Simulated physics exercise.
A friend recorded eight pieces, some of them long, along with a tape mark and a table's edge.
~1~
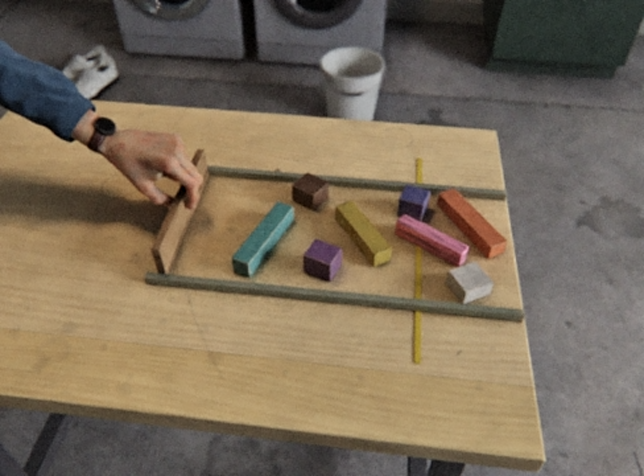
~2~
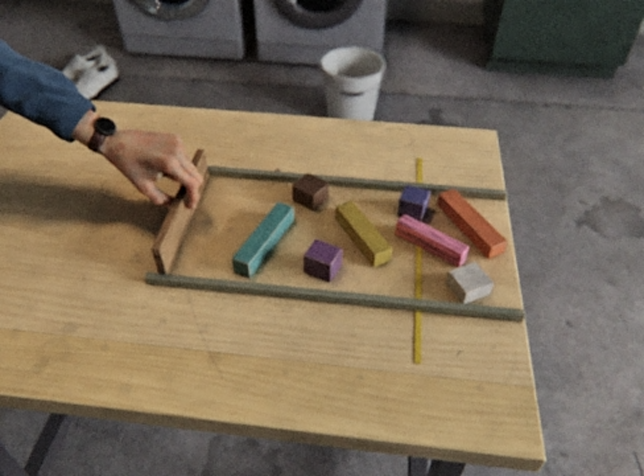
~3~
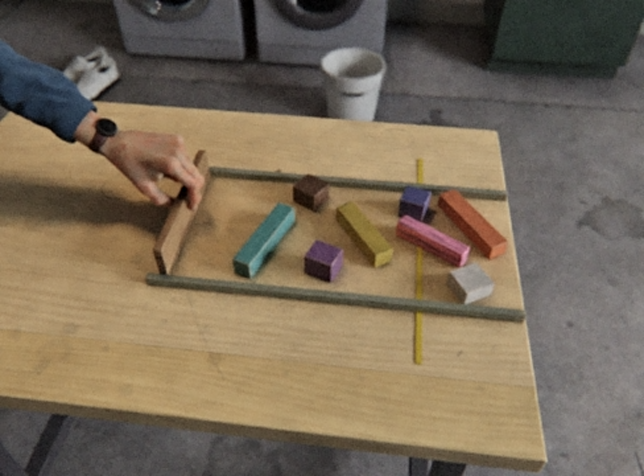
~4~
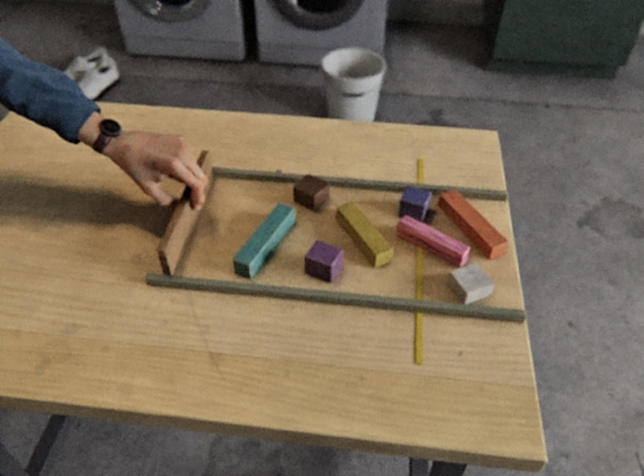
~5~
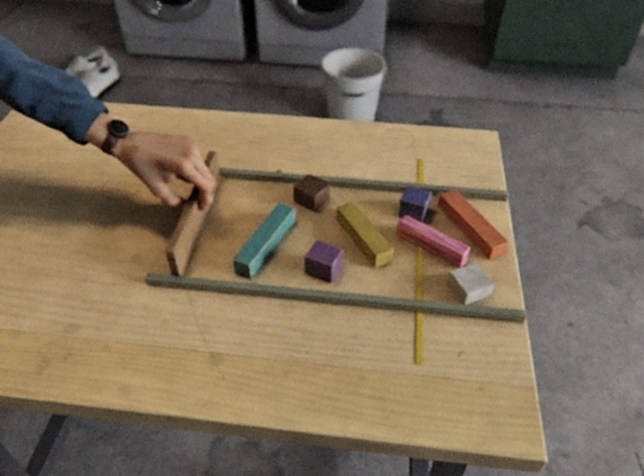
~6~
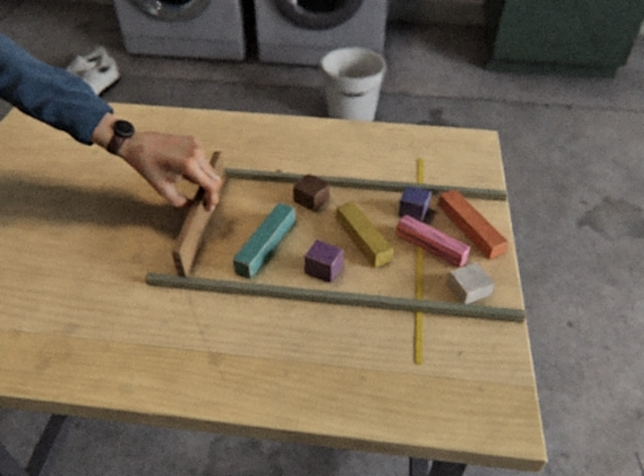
To begin with, a hand holds a wooden board upright at the left end of two rails on a table, with colored blocks and bars lying between the rails and a yellow tape line toward the right. The hand then slides the board slightly right, while the pieces stay still.
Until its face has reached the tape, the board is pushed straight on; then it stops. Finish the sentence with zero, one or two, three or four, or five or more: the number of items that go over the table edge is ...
The number of items that go over the table edge is zero.
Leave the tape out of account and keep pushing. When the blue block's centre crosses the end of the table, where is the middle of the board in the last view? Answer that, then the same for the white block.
(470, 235) and then (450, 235), give or take.
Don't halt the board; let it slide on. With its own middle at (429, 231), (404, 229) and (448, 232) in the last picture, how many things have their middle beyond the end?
0; 0; 1.
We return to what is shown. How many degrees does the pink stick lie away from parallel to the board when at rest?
It comes to around 30 degrees.
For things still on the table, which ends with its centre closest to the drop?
The orange bar finishes closest.
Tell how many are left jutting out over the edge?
1 overhanging.
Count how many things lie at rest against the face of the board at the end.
The number is 2.
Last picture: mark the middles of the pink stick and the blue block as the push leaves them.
About (480, 238), and the other about (463, 202).
A little later, none off yet; orange bar at rest near (471, 223); white block at rest near (470, 283); pink stick at rest near (432, 241).
Next, none off yet; orange bar moving near (475, 222); white block at rest near (470, 283); pink stick shifted a little near (450, 236).
When it is over, the number that fall off is zero.
